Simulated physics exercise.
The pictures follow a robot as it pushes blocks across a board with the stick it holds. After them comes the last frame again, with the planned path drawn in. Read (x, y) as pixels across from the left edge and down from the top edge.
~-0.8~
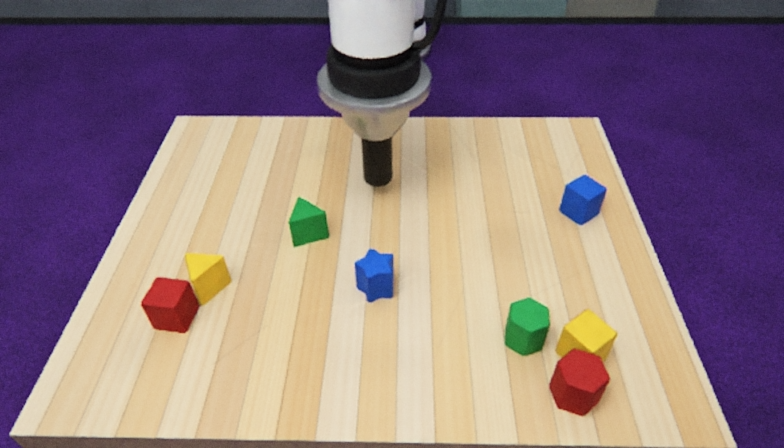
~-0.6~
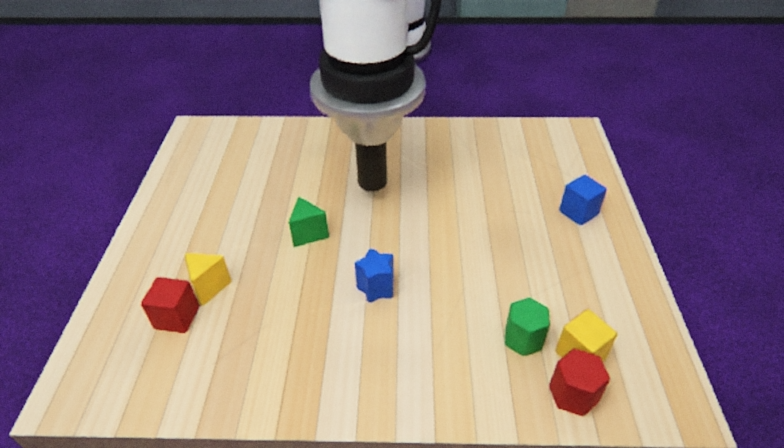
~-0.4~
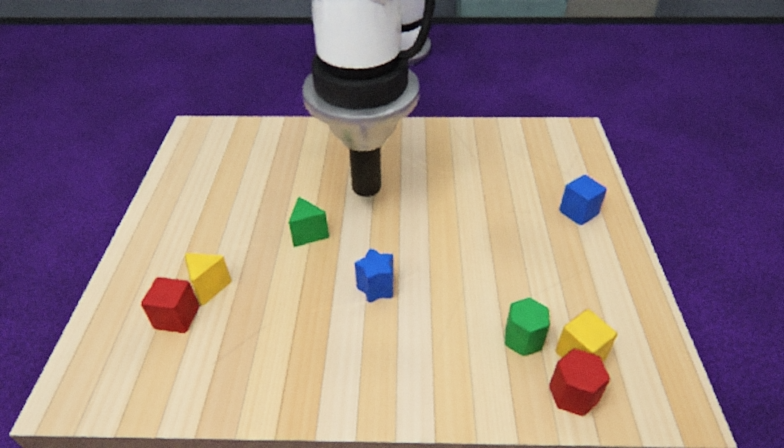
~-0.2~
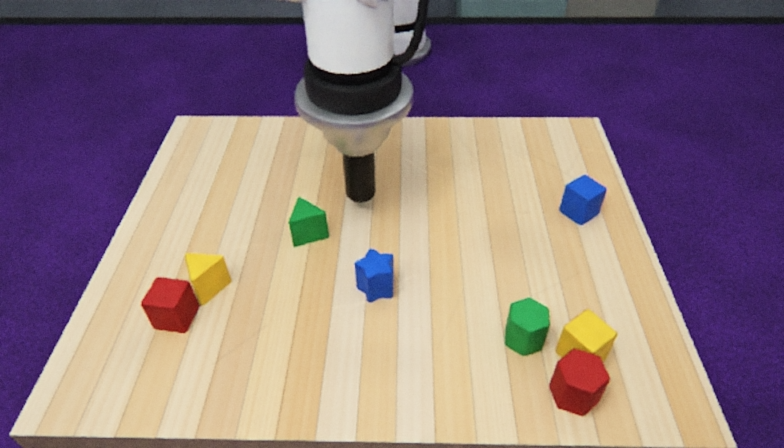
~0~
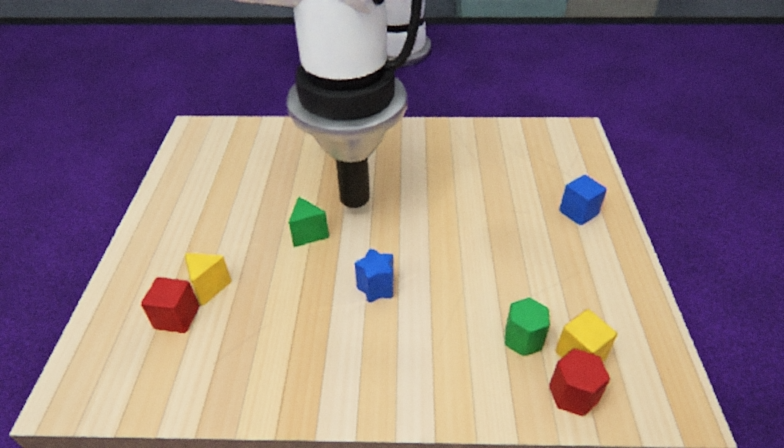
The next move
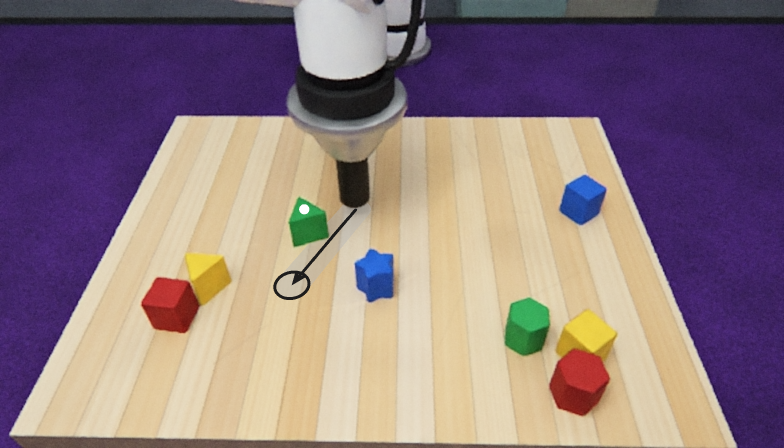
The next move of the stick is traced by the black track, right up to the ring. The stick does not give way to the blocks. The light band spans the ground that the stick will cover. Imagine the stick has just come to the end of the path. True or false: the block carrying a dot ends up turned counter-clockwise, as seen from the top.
That claim is false.
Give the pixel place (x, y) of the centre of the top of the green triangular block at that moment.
It will end up at (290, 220).
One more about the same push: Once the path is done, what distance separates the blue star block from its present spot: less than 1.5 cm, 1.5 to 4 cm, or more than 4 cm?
Displaced less than 1.5 cm.
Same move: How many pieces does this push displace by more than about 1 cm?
Going by the path, one of them shifts by more than about 1 cm.
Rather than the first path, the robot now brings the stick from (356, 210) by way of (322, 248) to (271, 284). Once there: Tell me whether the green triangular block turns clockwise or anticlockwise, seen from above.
Watching from overhead, you'd notice the green triangular block rotating clockwise.
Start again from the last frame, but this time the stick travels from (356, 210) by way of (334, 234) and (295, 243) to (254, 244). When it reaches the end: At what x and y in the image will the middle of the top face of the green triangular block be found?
The answer is (222, 211).
The line goes straight from (356, 210) to (292, 285); the dot is on the green triangular block.
On the path given first. One third of the way, stick at (335, 222); green triangular block at (301, 211), turned 15° clockwise.
Two thirds of the way, stick at (312, 248); green triangular block at (290, 220), turned 80° clockwise.
At the end, stick at (290, 275); green triangular block at (290, 220), turned 80° clockwise; blue star block unmoved.
